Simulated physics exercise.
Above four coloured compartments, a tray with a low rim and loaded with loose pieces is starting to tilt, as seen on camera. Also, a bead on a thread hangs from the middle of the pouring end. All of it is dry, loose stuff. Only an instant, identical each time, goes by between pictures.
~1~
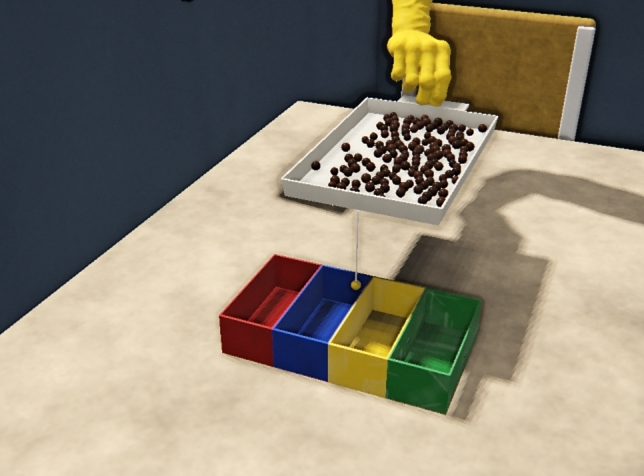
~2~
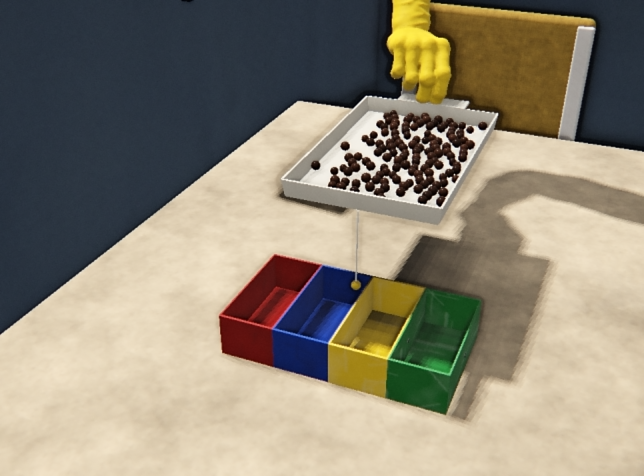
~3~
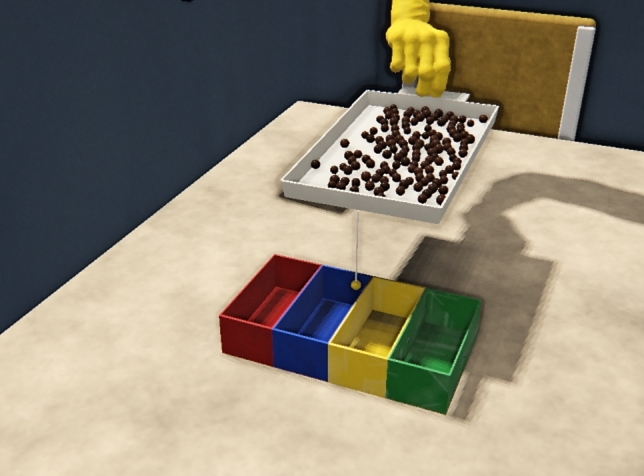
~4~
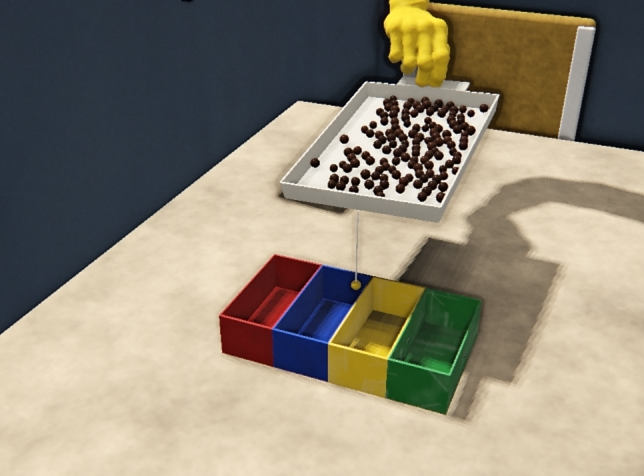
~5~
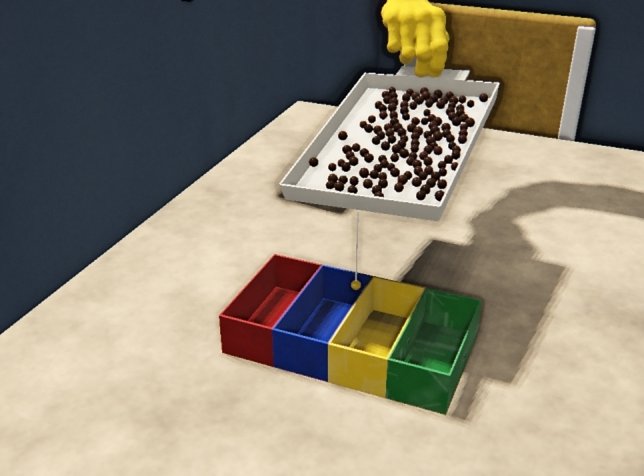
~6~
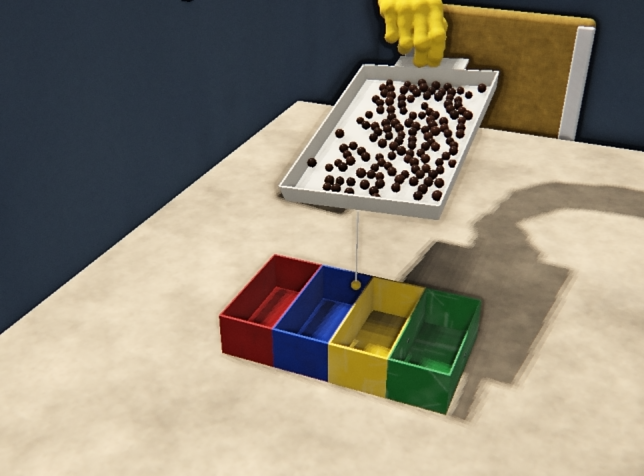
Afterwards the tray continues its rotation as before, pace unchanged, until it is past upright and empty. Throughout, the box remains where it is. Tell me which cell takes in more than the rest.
I would say the red cell.
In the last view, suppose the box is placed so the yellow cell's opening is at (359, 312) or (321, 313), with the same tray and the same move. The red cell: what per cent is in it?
Around 40 and around 0 per cent, in that order.
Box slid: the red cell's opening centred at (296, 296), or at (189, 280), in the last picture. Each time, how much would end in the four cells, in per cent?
Close to 70 per cent, followed by close to 100 per cent.
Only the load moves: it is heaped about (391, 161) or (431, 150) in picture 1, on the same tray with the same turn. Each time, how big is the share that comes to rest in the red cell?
From the first start you get 60 in a hundred, from the second 60 in a hundred.
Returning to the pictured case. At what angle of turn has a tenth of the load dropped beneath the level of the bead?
About 85 degrees.
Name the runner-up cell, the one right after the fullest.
That blue cell.
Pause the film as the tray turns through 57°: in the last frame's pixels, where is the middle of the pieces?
Roughly (339, 166).
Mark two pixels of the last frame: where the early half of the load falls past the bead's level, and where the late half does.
(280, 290) first, (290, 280) later.
Soon after the last picture, tray tipped steeply; nearly all on the tray; a stray few in the red cell; a stray few falling or outside the box.
A little later, tray tipped right over; about a quarter on the tray; about a third in the red cell; a small part in the blue cell; about a quarter falling or outside the box.
Later still, tray tipped past a quarter turn; about two thirds in the red cell; about a quarter in the blue cell; a stray few in the yellow cell; a small part falling or outside the box.
At rest, tray tipped past a quarter turn; about two thirds in the red cell; about a quarter in the blue cell; a stray few in the yellow cell; none in the green cell; a small part outside the box.
